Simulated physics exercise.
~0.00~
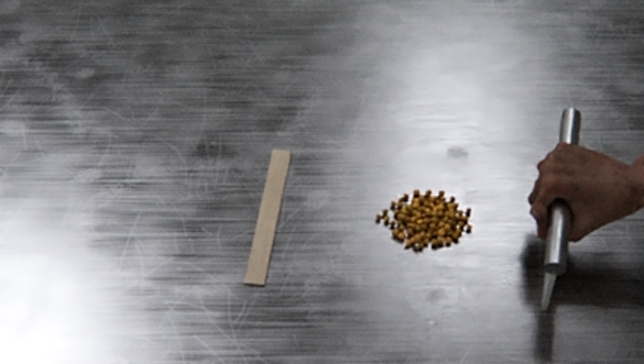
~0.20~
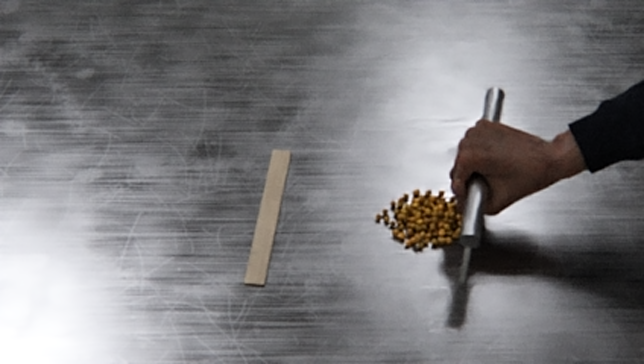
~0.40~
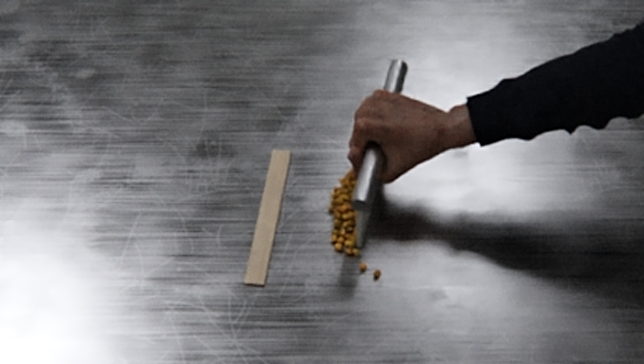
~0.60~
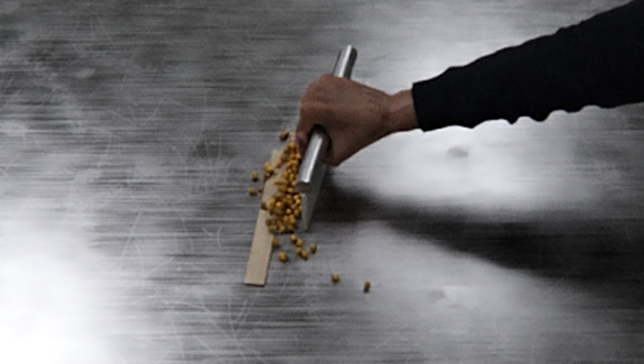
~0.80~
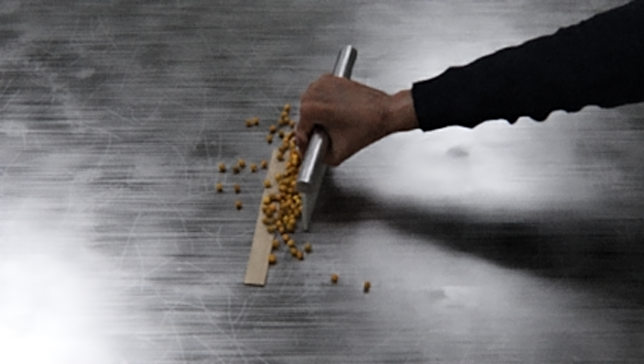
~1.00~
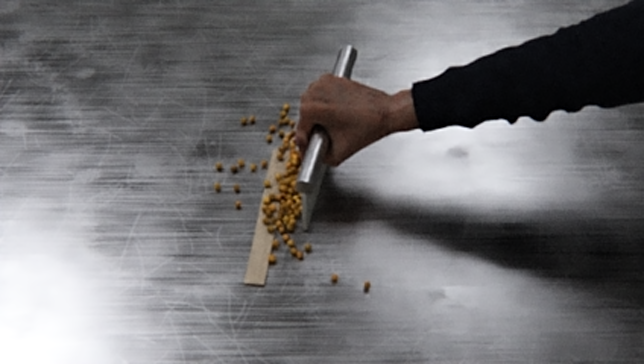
At the start, a heap of golden maize kernels lies on a scratched metal surface, with a thin pale strip to its left and a hand holding a metal scraper to its right. The hand moves the scraper left until it reaches the heap. It then pushes the kernels toward the strip, squeezing them into a narrow band and leaving a couple behind. The scraper stops just short of the strip as kernels spill onto it and some scatter past it. At the end, the scraper stays still, with most kernels crowded between it and the strip.
